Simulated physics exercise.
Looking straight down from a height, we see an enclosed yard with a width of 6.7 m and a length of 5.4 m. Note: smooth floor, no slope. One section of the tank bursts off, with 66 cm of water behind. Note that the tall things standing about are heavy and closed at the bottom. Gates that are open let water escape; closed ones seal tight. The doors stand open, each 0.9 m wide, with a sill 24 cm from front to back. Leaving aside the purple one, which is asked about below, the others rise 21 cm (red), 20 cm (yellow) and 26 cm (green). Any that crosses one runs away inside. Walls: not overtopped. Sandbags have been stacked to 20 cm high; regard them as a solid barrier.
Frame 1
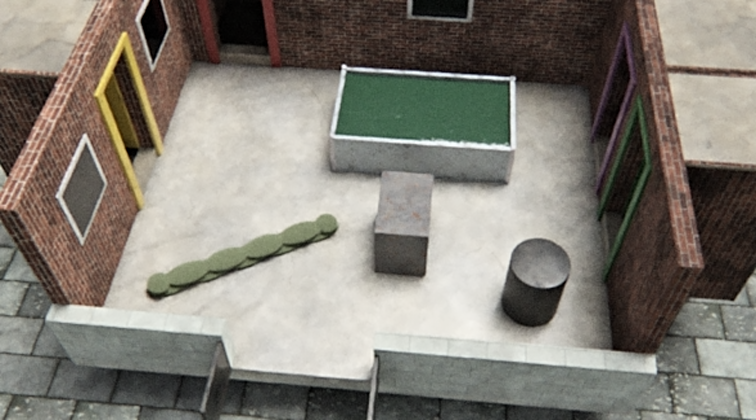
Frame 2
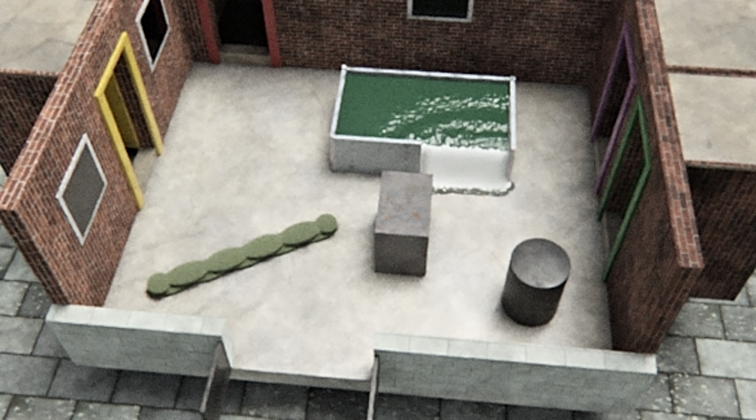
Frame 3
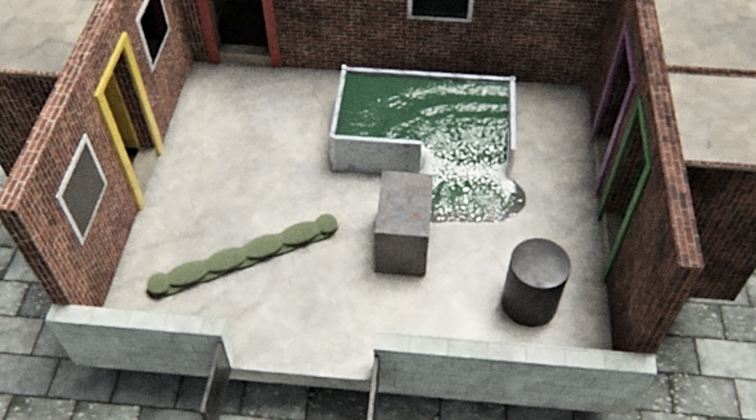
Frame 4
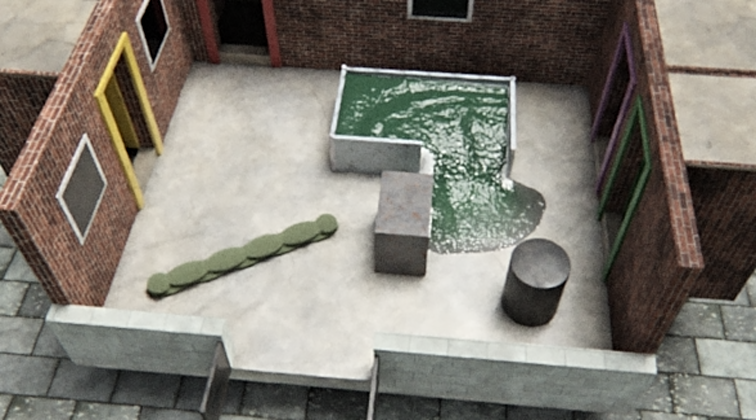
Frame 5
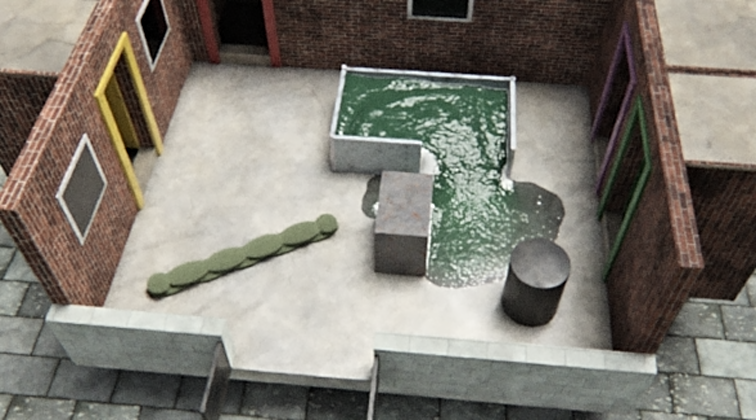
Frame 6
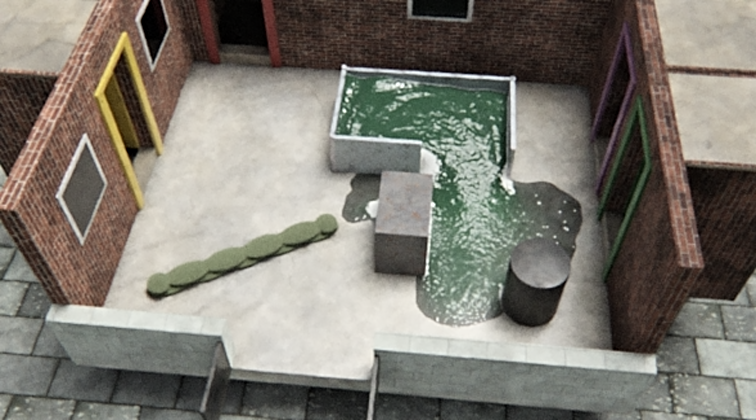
In a brick-walled yard, green water pours from a tank's broken front and spreads around a grey block.
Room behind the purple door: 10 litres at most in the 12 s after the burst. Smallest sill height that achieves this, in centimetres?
6.5 cm.
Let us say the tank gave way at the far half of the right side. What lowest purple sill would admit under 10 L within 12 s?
It should stand roughly 32 cm high.
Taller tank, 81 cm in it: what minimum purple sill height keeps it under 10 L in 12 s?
Around 8.5 cm high.
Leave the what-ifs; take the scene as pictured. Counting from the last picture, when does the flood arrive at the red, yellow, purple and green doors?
Red 6.5 s, yellow 2.2 s, purple 2.0 s, green 0.3 s.
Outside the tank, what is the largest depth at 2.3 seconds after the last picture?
Max depth: Near 35 cm.
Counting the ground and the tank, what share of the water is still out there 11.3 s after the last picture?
About 86 in every hundred.
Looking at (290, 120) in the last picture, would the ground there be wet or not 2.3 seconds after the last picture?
At that moment it's not yet touched.
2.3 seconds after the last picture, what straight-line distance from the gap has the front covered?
Close to 5.0 metres, I'd say.
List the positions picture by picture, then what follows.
The first picture shows the tank at (425, 111) is whole and still, 66 cm deep; the purple door at (610, 118) is dry.
In the second picture, the front is at a hidden place, 0.2 m from the gap at (463, 169); 0.2 m2 of floor is wet, 66 cm left at the back.
In the third picture, water pours out at (463, 169) and has run 0.8 m, to (432, 217); about 10 cm deep outside, 66 cm at the back.
In the fourth picture, water pours out at (463, 170) and has run 1.3 m, to (438, 248); about 10 cm deep outside, 61 cm at the back.
In the fifth picture, the gap is at (463, 170), the front 1.9 m out at (441, 280); the back of the tank holds 56 cm.
In the sixth picture, the gap is at (463, 170), the front 2.5 m out at (448, 319); the back of the tank holds 57 cm; the purple door at (610, 118), 2.1 m from the gap, is still 1.1 m from the nearest water.
Then, 0.7 s after the last picture water covers 25 % of the floor, deepest (40 cm) near (469, 371); it has not reached the purple door.
Then, 2.3 s after the last picture water covers 50 % of the floor, deepest (35 cm) near (556, 379); 3 cm at the purple door, 0 litres in over its 16 cm sill.
Then, 11.3 s after the last picture water covers 95 % of the floor, deepest (10 cm) near (369, 86); 8 cm at the purple door, 0 litres in over its 16 cm sill.
At the purple door as built, the water peaked near 10 cm, 9.5 s after the last picture.
Run again over the same 12 s with other heights there, 19 litres in over 5.5 cm, 5 litres over 7.5 cm. The limit of 10 litres is kept from about 6.5 cm up.
